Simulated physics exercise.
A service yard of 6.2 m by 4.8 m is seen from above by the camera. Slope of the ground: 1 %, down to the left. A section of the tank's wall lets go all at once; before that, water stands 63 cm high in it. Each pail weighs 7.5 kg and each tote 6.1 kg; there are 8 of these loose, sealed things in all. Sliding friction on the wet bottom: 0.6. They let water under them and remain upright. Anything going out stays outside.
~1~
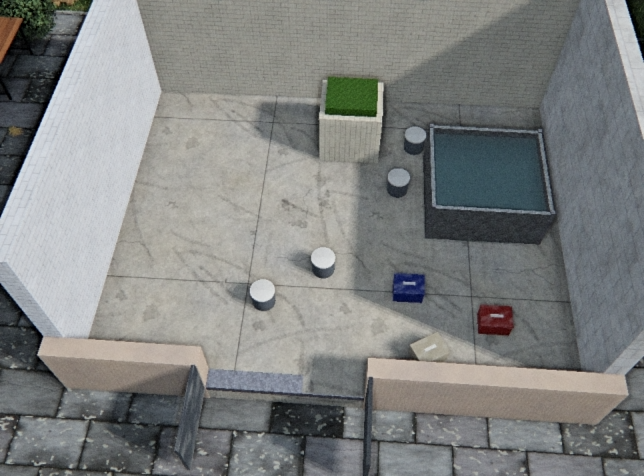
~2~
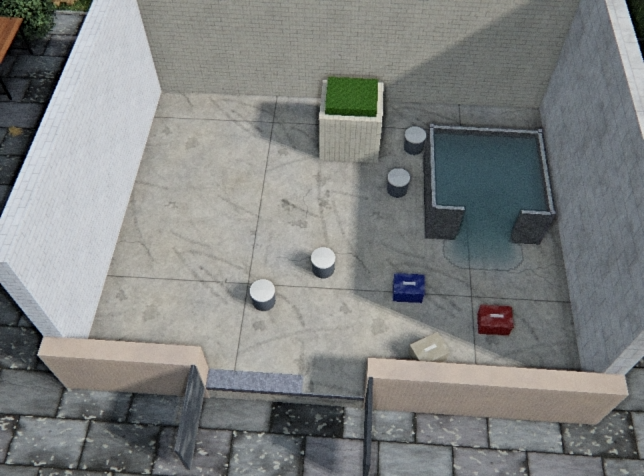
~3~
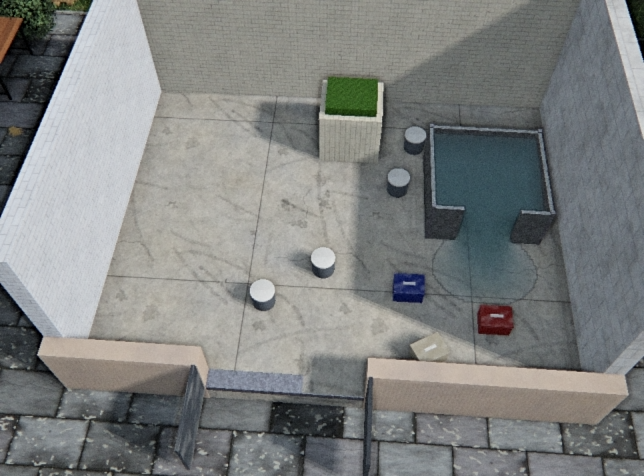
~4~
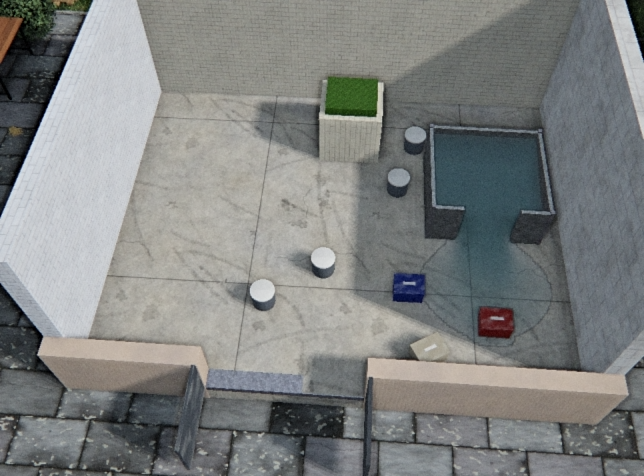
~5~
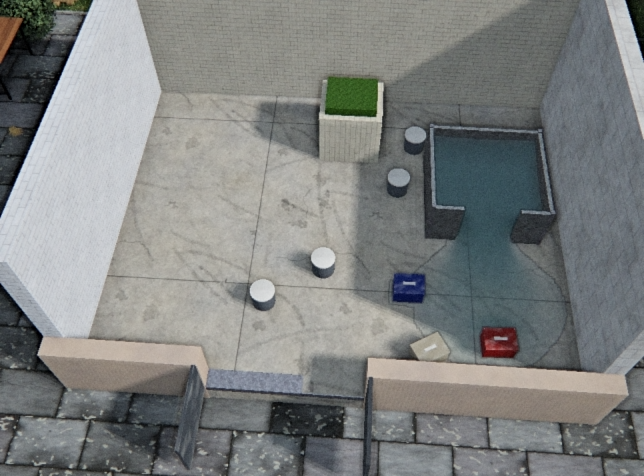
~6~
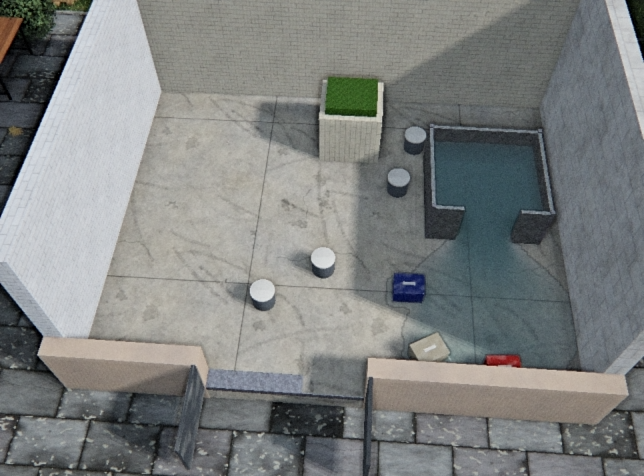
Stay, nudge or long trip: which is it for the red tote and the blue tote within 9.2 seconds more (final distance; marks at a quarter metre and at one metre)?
In order: The red tote strays a long way; the blue tote strays a long way.
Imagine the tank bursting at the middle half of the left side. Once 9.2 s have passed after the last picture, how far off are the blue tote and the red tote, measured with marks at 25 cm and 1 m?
Outcome - blue tote: No real movement, red tote: No real movement.
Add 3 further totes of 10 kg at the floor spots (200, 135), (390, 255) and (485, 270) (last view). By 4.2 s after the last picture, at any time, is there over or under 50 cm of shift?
Going through them in the order asked, they come out shy of the mark, shy of the mark and clear of the mark.
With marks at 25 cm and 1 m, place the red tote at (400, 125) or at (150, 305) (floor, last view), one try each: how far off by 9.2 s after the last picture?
One after the other: It stays more or less still, and then it is taken far off.
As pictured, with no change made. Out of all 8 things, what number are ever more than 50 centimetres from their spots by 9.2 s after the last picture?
Answer: 4.
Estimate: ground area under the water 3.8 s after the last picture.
Roughly 19 m2.
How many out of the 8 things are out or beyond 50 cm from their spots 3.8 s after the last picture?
Tally at that time: 4.
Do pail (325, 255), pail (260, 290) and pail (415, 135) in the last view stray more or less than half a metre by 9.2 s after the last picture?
Within the limit, then beyond the limit, then within the limit.
Then, 1.2 s after the last picture the red tote is near (499, 357), 0.7 m from its start, afloat; the blue tote is near (342, 305), 0.9 m from its start, aground; 0 of 8 are out; 1 afloat.
Then, 3.8 s after the last picture the red tote is near (254, 371), 3.1 m from its start, aground; the blue tote is near (238, 217), 2.6 m from its start, aground; 0 of 8 are out; 1 afloat.
Then, 6.2 s after the last picture the red tote has gone out; the blue tote is near (237, 208), 2.7 m from its start, aground; 1 of 8 are out; 1 afloat.
Then, 9.2 s after the last picture the red tote has gone out; the blue tote is near (237, 208), 2.7 m from its start, aground; 1 of 8 are out; 1 afloat.
